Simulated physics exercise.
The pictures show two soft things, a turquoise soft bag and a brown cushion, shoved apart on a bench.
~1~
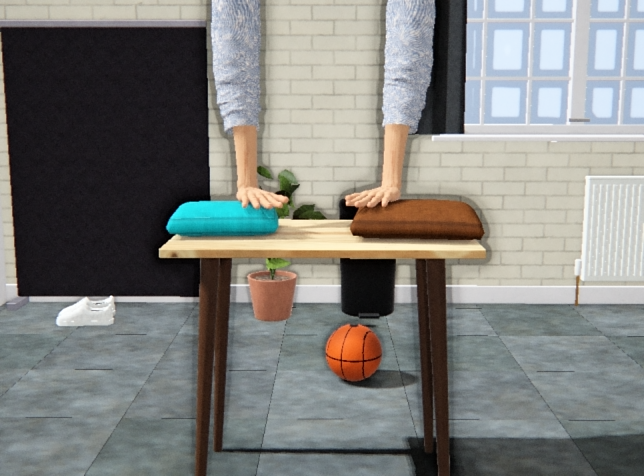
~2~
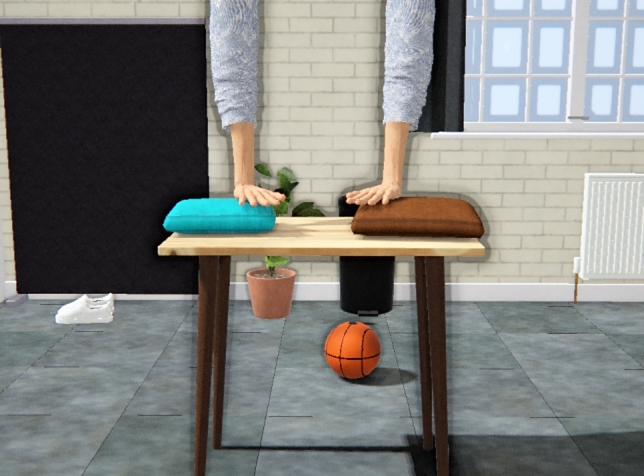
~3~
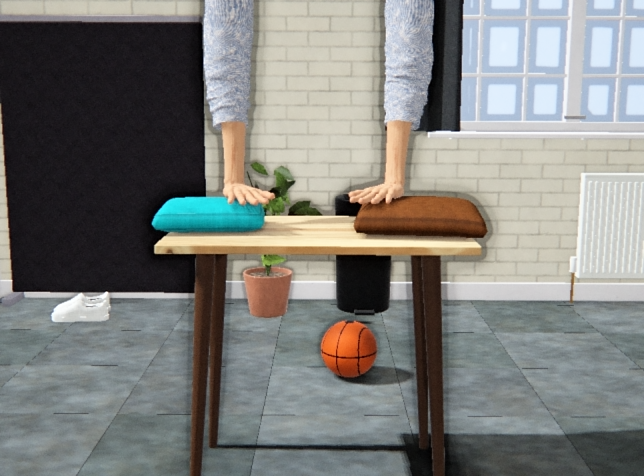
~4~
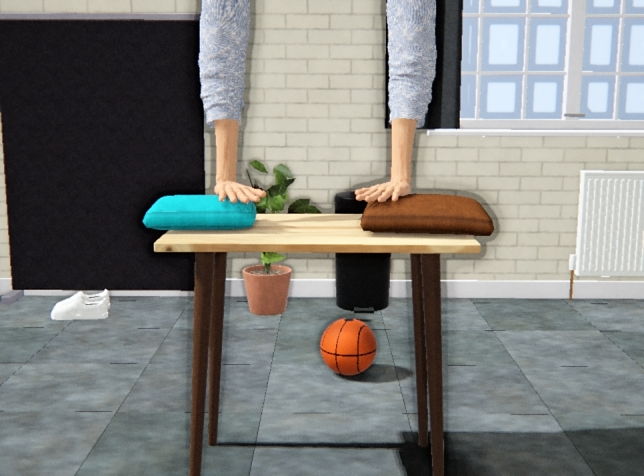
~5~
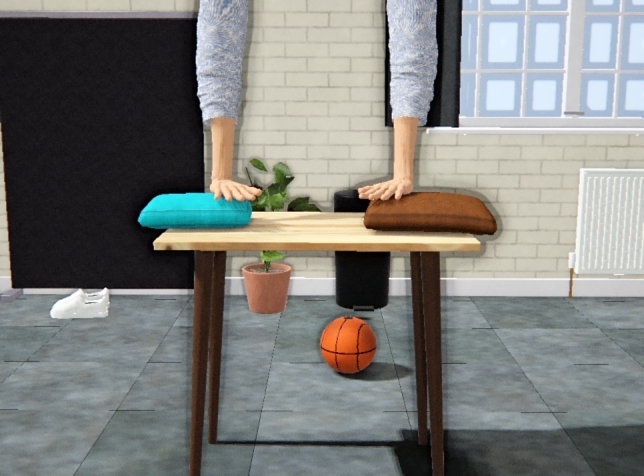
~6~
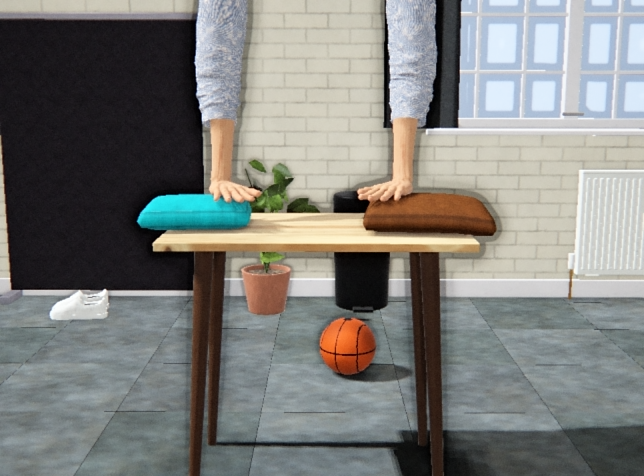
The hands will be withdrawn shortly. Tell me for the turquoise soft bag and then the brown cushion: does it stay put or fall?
Result: The turquoise soft bag stays put, the brown cushion stays put.
Then, 0.50 s after the last picture, soft bag lying still; cushion lying still.
At rest, soft bag lying still; cushion lying still. The turquoise soft bag stays up there and the brown cushion remains on top.
